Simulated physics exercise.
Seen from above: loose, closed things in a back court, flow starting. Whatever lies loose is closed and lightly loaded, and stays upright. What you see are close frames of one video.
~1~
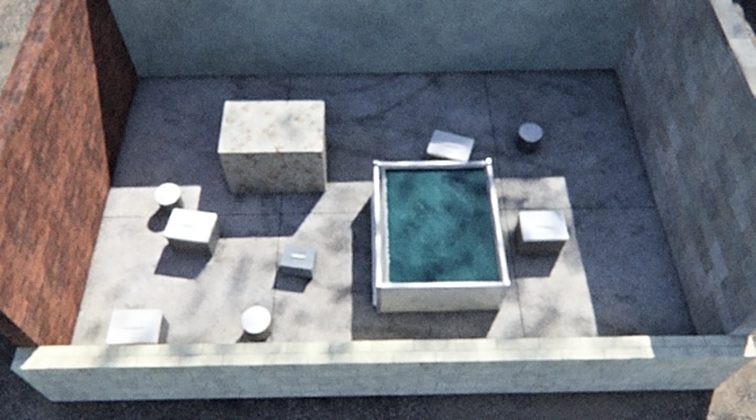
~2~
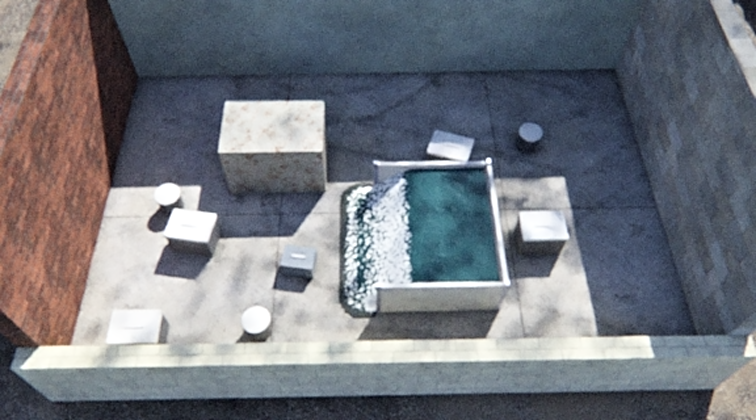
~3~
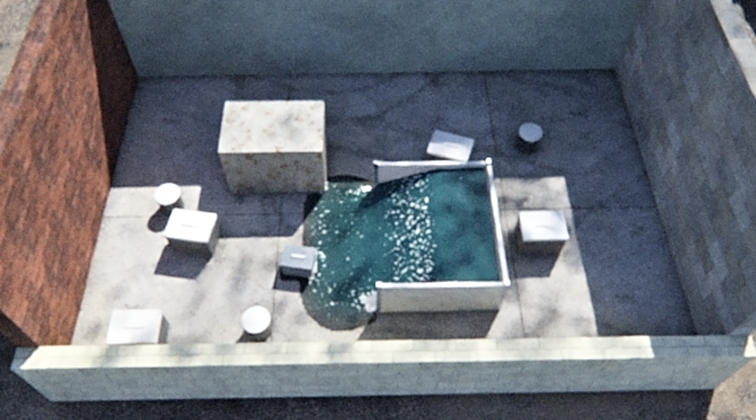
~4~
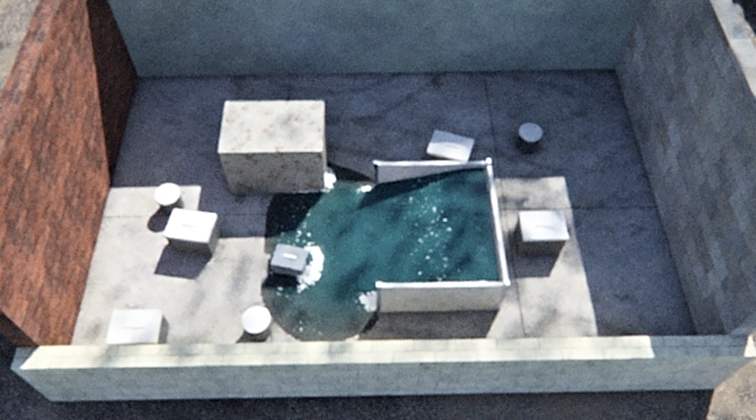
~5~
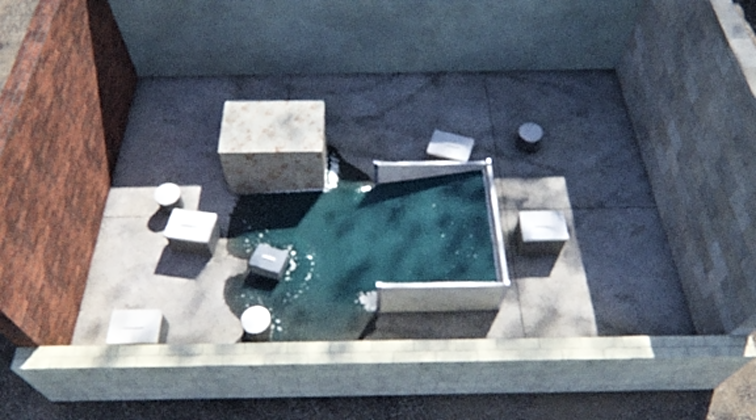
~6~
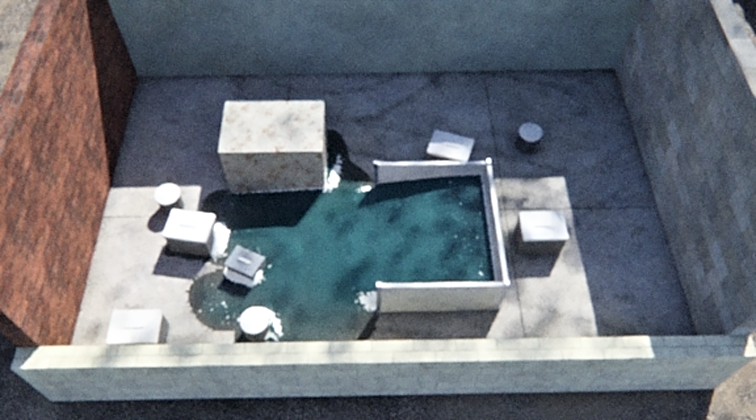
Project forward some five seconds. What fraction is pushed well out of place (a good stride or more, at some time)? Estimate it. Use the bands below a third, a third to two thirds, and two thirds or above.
It falls a third to two thirds.
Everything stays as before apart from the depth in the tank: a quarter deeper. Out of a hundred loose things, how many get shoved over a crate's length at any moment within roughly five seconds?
Some 60 per cent.
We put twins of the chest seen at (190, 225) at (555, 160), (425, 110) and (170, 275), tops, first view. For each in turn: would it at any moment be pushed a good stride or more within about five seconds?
Stays put, stays put, shoved clear.
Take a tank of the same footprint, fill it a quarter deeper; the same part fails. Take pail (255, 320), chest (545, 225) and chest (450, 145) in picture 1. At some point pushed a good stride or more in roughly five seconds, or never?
Per item, in order: Cleared the mark; missed the mark; missed the mark.
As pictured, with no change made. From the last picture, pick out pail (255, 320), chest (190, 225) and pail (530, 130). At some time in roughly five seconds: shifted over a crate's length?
Object by object as listed: Got well clear, then got well clear, then kept nearby.
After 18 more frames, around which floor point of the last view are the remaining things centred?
Roughly (297, 229).
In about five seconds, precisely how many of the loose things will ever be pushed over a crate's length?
I make it 5.
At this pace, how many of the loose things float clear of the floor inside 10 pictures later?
By my count, 4.
A moment on, 2 of 8 are well off their spots; 0 afloat.
Next, 5 of 8 are well off their spots; 4 afloat.
Later, 4 of 8 are well off their spots; 4 afloat.
In the end, 4 of 8 are well off their spots, and 5 have been at some point; 4 afloat.
